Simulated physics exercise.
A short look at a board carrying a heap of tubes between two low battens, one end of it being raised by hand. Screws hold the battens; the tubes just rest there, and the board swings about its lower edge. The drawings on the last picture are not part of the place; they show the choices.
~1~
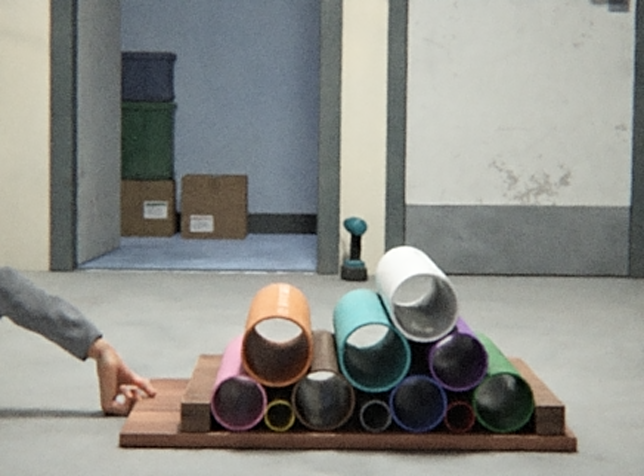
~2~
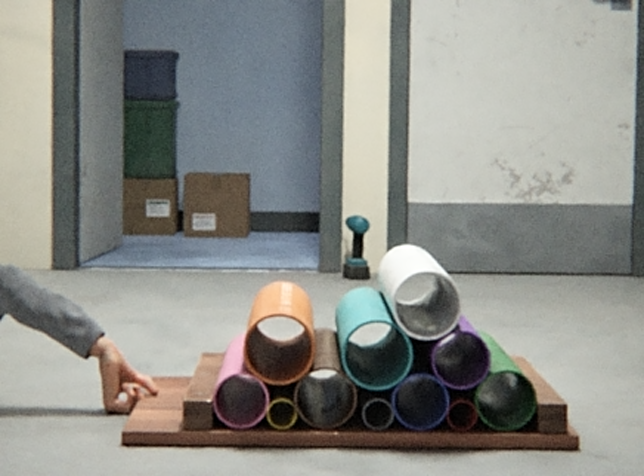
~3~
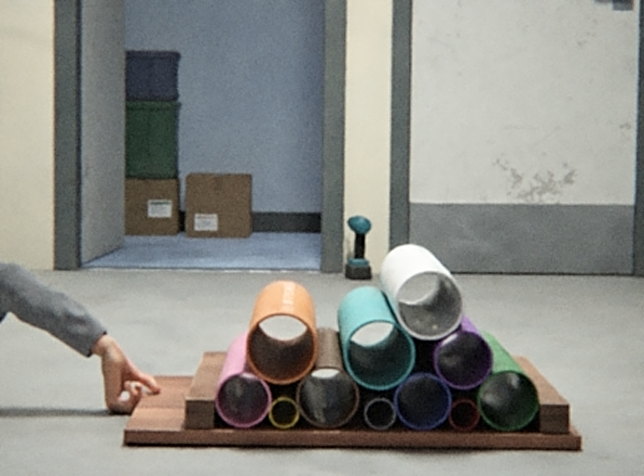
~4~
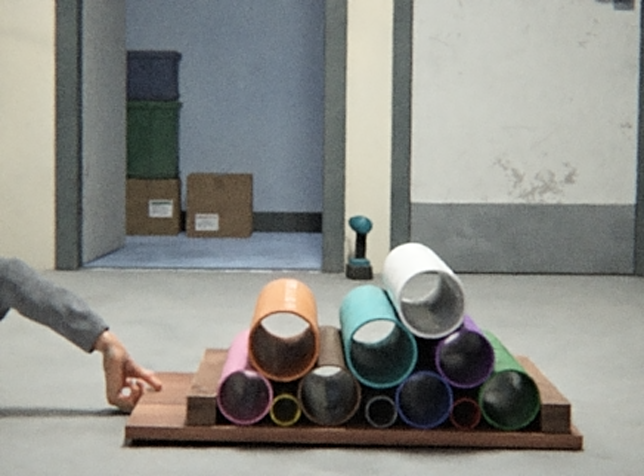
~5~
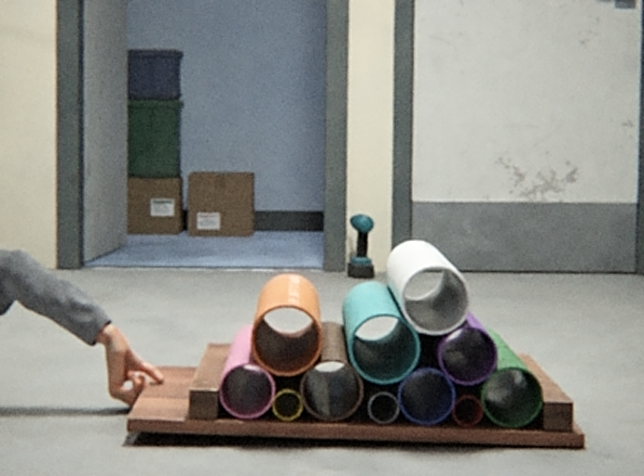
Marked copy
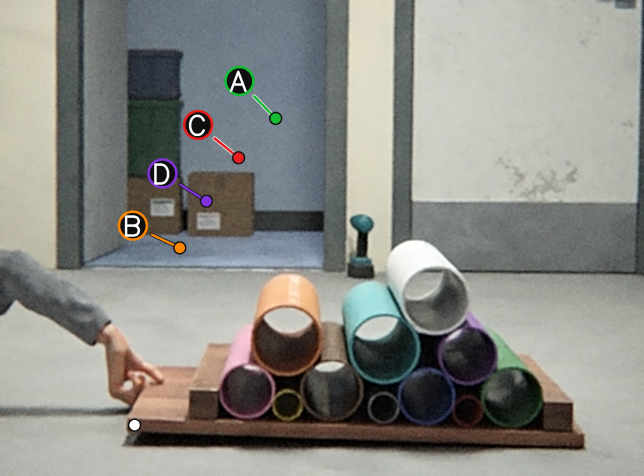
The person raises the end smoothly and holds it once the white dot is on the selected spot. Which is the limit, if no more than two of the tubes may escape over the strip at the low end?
Mark C is as high as it can go.
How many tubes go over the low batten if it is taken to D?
At D the number is one.
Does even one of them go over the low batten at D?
Yes, at D.
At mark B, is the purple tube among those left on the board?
Yes.
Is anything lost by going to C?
Yes, at C.
On the marked copy, A at (276, 119); B at (180, 248); C at (239, 158); D at (206, 201); the white dot at (135, 425).
Taking C. A third of the way, board at 20°.
Two thirds of the way, board at 38°.
When it is over, board at 39°, one over the low batten (white).
As for the rest, A four over the low batten (turquoise, orange, purple, white); B one over the low batten (white); D one over the low batten (white).
